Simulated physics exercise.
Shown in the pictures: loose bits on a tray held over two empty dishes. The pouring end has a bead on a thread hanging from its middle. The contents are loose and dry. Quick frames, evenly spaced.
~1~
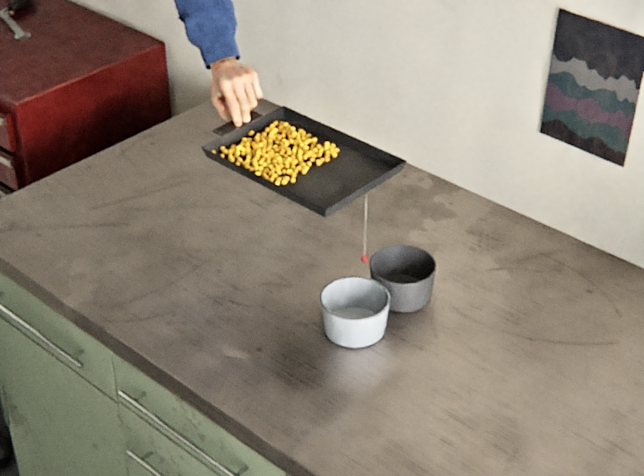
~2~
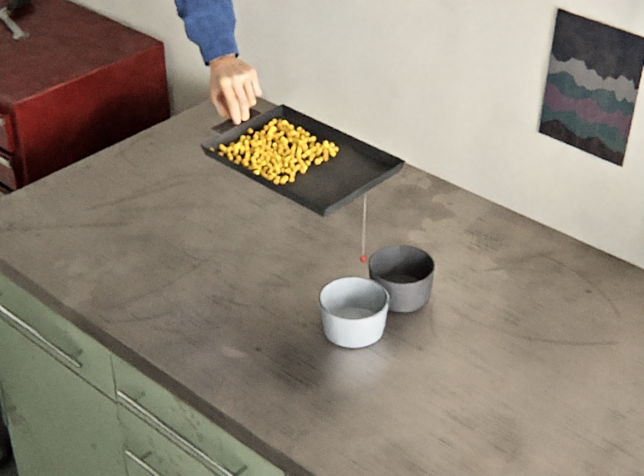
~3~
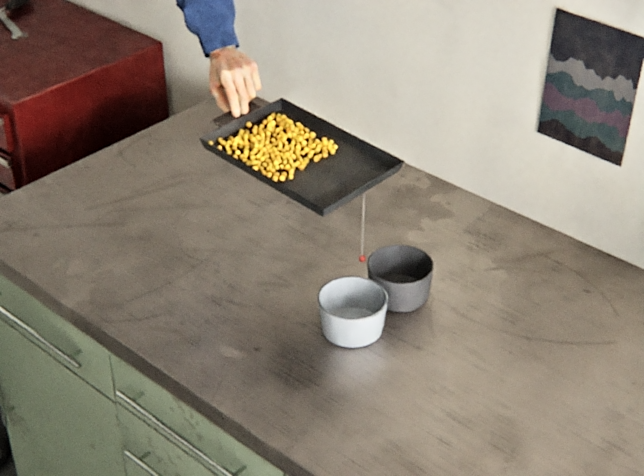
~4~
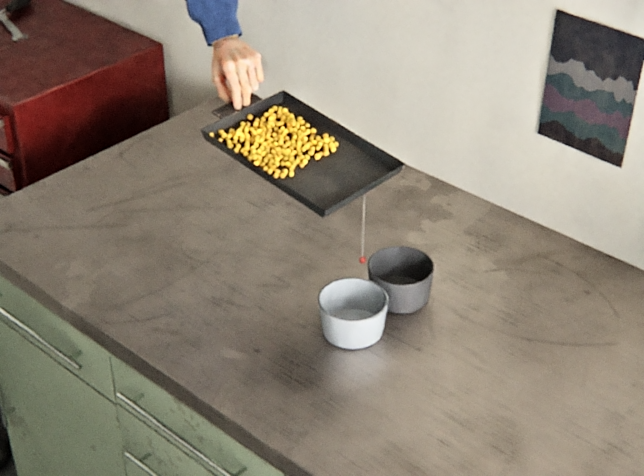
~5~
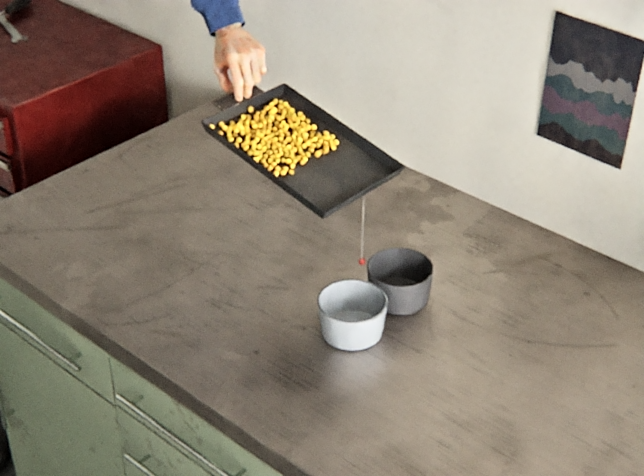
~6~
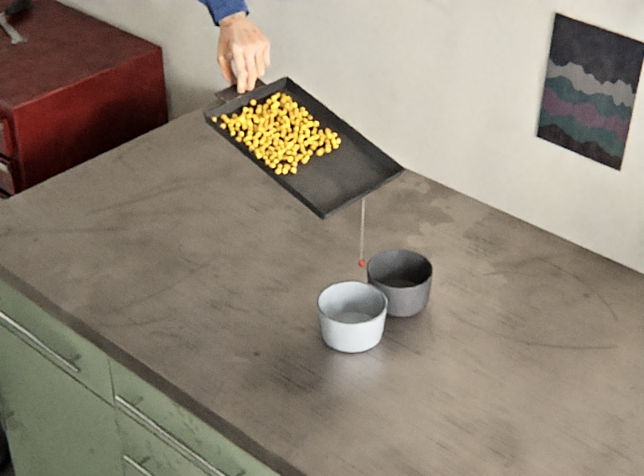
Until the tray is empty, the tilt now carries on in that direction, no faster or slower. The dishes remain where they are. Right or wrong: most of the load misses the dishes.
Wrong, the dishes get over half.
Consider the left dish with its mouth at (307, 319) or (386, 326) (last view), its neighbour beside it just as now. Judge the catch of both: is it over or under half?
For the two tries in order: Not as much as half, not as much as half.
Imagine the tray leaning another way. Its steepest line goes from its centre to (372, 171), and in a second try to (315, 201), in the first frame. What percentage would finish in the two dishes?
About 50 % and 60 %.
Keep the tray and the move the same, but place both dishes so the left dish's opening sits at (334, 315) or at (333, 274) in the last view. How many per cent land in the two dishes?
60 per cent the first time, 0 per cent the second time.
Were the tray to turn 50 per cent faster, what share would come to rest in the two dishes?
Around 60 percent.
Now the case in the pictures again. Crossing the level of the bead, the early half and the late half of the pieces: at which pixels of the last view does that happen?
Earlier portion about (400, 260); later portion about (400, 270).
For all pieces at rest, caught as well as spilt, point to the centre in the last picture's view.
The centre comes to rest close to (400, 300).
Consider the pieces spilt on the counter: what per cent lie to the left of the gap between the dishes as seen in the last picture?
Estimate: About 10 percent.
Soon after the last picture, tray tipped steeply; most on the tray; a stray few in the left dish; a small part in the right dish; a stray few outside both; about a quarter in the air.
A little later, tray tipped past a quarter turn; about a quarter on the tray; a small part in the left dish; about a quarter in the right dish; a small part outside both; about a third in the air.
Later still, tray tipped past a quarter turn; about a quarter in the left dish; about two thirds in the right dish; a small part outside both.
At rest, tray tipped past a quarter turn; about a quarter in the left dish; about two thirds in the right dish; a small part outside both.
